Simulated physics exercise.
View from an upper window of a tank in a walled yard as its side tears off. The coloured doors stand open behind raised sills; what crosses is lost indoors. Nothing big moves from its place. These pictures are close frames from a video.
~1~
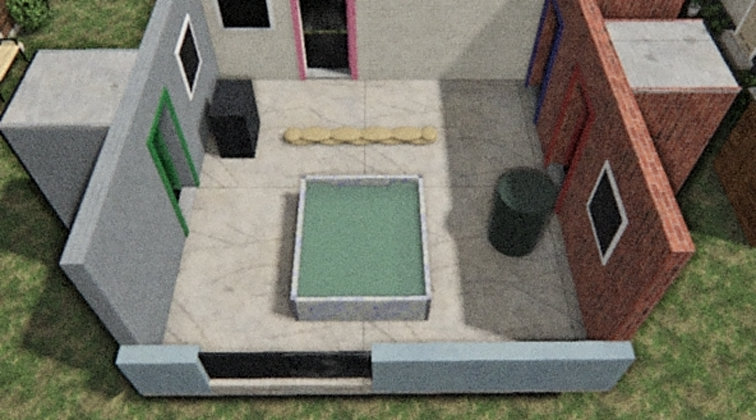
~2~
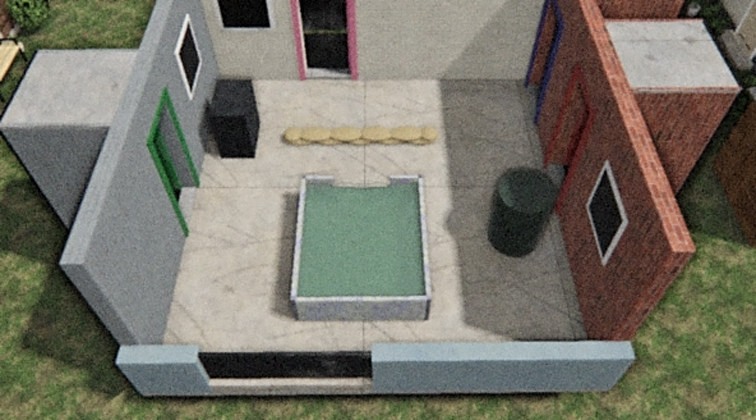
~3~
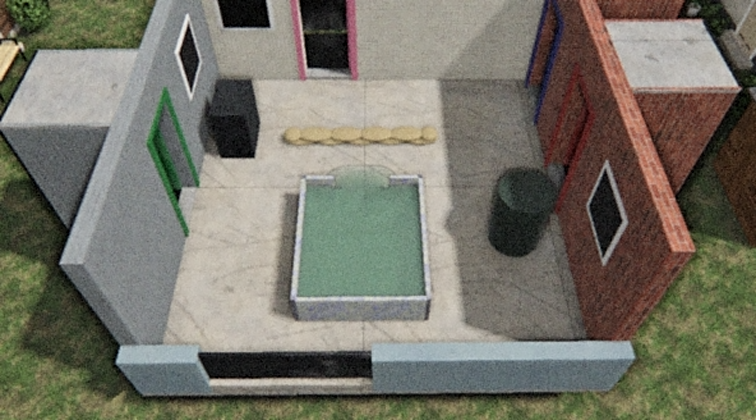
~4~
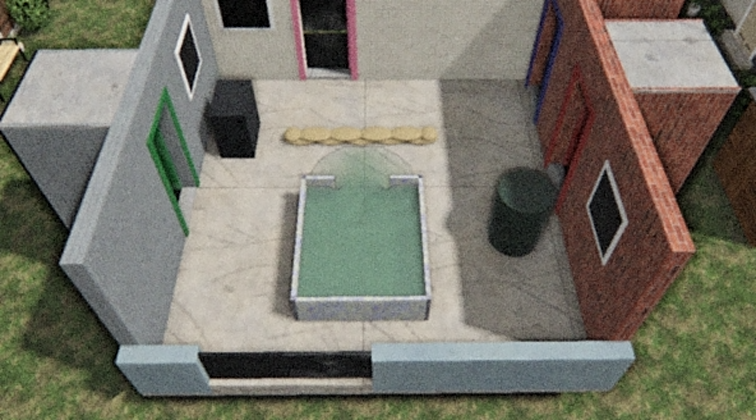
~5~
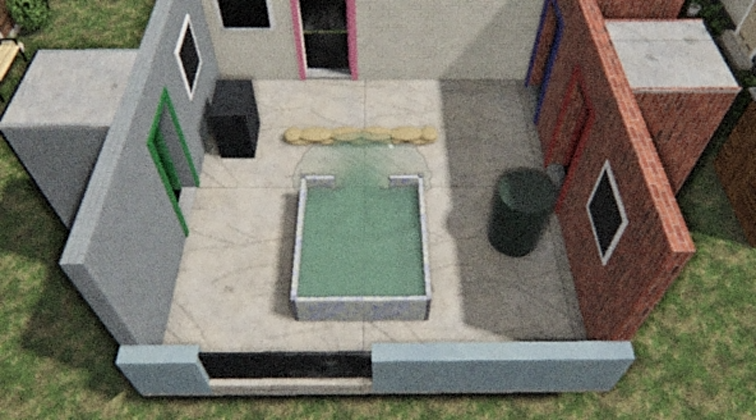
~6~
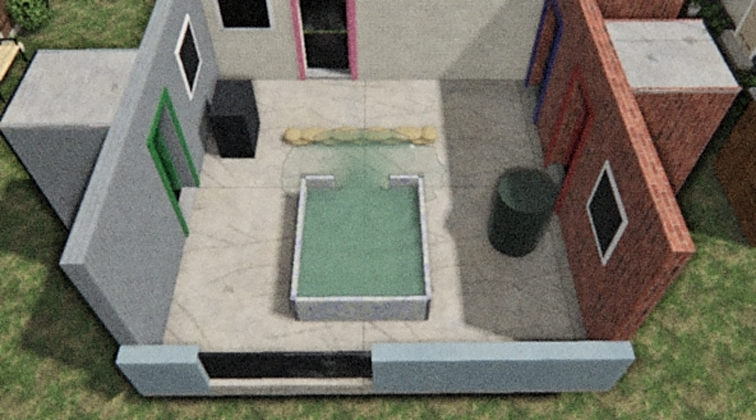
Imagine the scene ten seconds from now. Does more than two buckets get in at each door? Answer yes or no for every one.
Red door: No, pink door: No, green door: Yes, blue door: No.
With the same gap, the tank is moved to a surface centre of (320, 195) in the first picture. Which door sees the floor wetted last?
That would be the blue-painted one.
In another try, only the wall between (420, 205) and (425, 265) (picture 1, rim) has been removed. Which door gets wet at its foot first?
It would be the red door.
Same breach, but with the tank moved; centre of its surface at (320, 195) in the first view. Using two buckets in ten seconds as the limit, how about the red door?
Briefly, red remains below.
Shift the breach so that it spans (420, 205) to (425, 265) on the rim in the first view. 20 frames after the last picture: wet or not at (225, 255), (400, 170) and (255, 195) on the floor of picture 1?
Going in your order, I'd say still bare, then still bare, then still bare.
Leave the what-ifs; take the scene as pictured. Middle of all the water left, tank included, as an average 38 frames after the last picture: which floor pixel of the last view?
Roughly (380, 202) in the last picture.
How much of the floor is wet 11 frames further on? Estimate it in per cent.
Estimated share: About 40 %.
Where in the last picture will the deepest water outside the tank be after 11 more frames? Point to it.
Check roughly (358, 148).
A moment on, water covers 20 % of the floor; the red door not reached, the pink door not reached, the green door not reached, the blue door not reached.
Next, water covers 40 % of the floor; the red door wet at the sill, nothing in, the pink door wet at the sill, nothing in, the green door wet at the sill, nothing in, the blue door not reached.
Then, water covers 55 % of the floor; the red door wet at the sill, nothing in, the pink door wet at the sill, nothing in, the green door over two buckets in, the blue door wet at the sill, nothing in.
Later, water covers 85 % of the floor; the red door wet at the sill, nothing in, the pink door wet at the sill, nothing in, the green door over two buckets in, the blue door under two buckets in.
In the end, water covers 95 % of the floor; the red door wet at the sill, nothing in, the pink door wet at the sill, nothing in, the green door far over two buckets in, the blue door under two buckets in.
